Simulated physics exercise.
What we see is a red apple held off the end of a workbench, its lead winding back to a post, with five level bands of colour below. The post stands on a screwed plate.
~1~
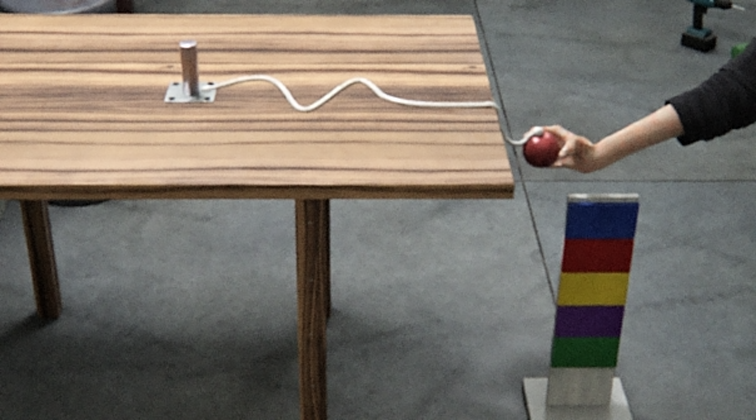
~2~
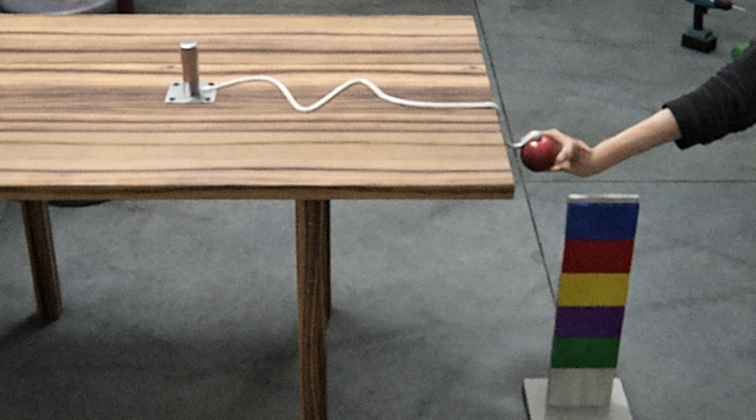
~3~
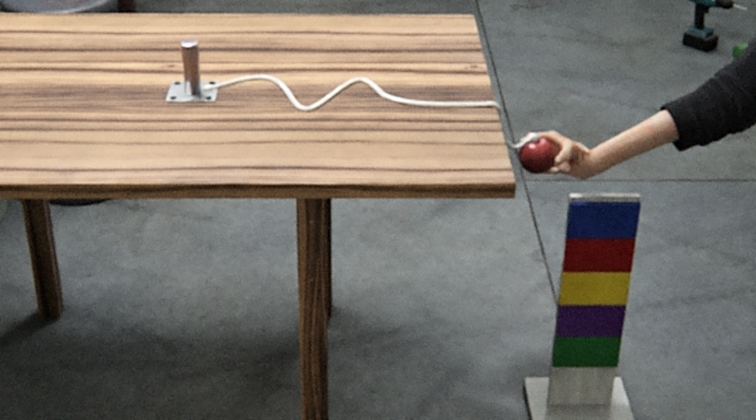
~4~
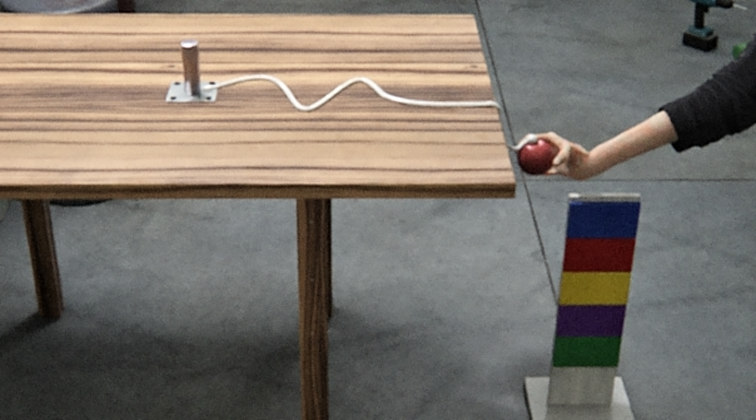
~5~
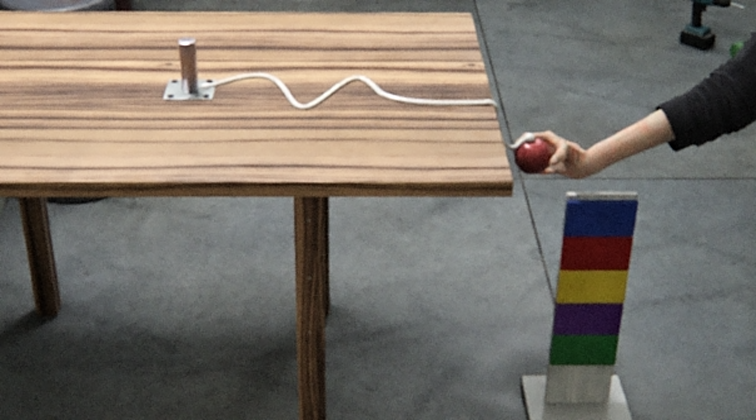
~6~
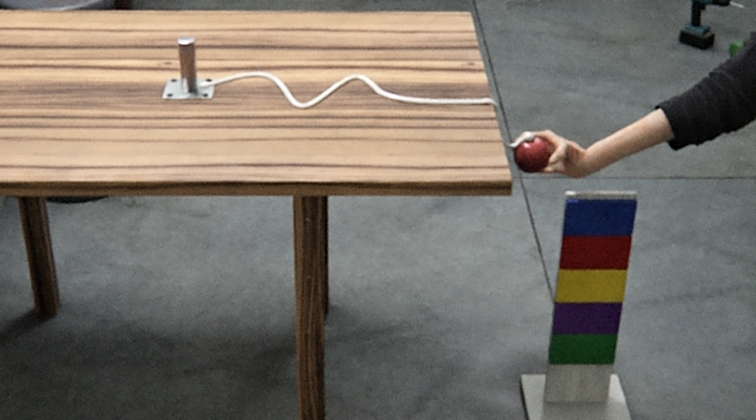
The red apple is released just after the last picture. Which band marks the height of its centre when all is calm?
Its centre hangs level with the yellow band.
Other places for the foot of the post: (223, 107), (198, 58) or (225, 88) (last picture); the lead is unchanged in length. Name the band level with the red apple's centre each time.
One after the other, purple; yellow; purple.
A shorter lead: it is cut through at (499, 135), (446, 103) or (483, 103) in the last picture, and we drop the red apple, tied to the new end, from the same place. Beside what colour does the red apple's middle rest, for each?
One after the other, red; no band; blue.
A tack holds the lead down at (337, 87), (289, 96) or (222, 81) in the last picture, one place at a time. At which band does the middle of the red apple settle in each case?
It would be blue; red; yellow.
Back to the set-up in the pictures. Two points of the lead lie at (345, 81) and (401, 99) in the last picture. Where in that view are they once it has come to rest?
At (433, 96), then (492, 126).
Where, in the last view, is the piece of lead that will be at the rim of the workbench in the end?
The one at (380, 92).
Early on, apple near (454, 271); level with yellow.
Midway, apple near (494, 286); level with yellow.
Finally, apple near (482, 286); level with yellow. Its middle rests at the yellow band.
